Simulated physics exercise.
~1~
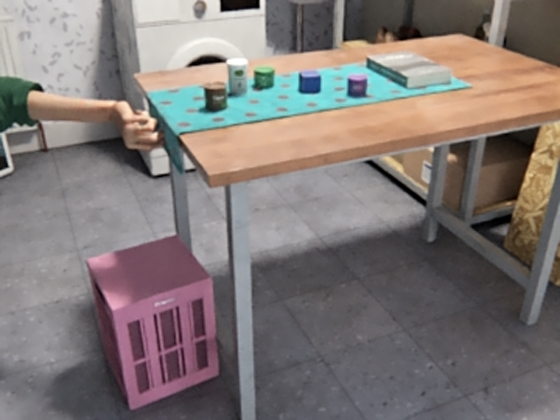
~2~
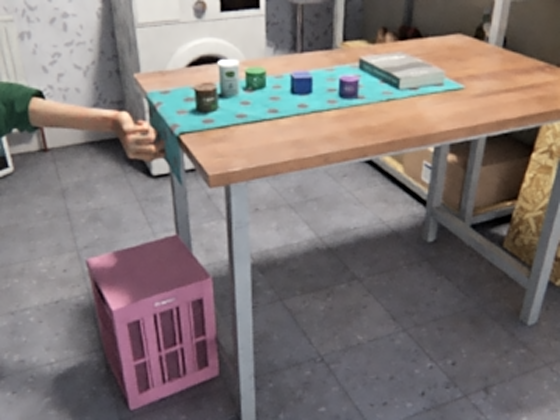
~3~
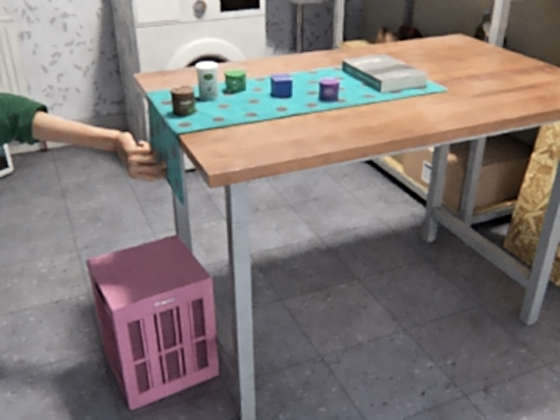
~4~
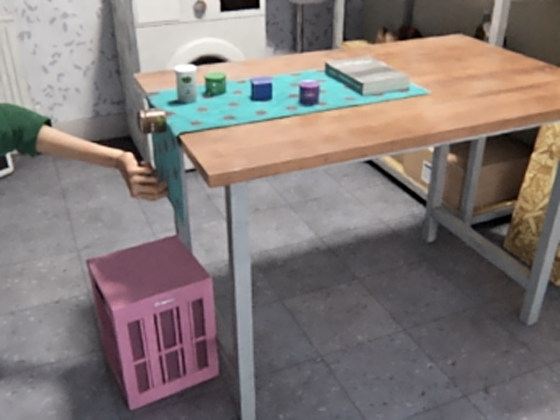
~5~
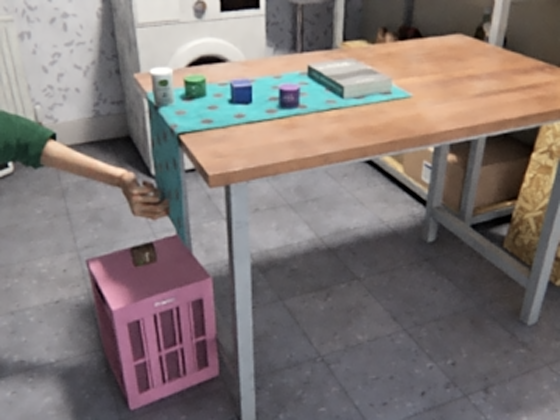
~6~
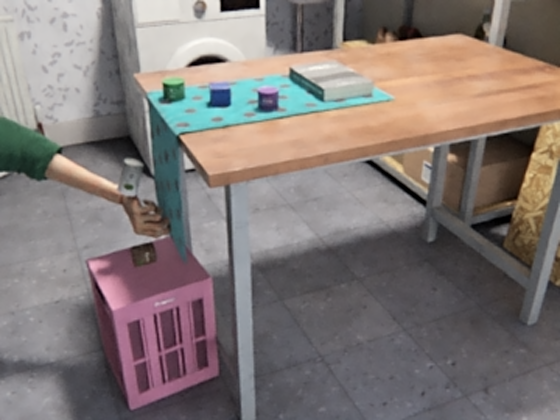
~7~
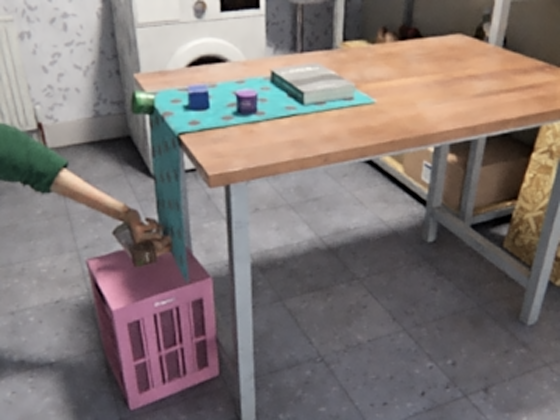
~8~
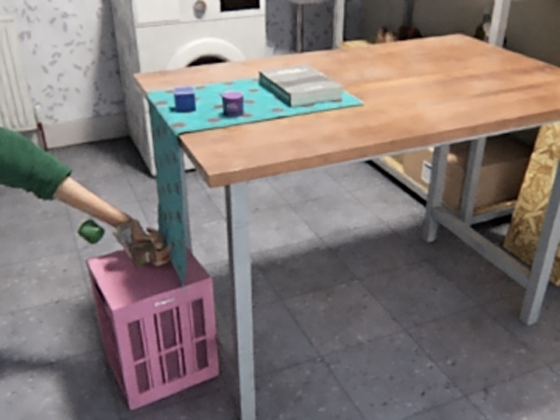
A hand pulled a turquoise runner down off the left end of a wooden table, carrying small pots and a book along, and the brown, white and green ones dropped over the edge in turn while blue and purple ones stayed on top.
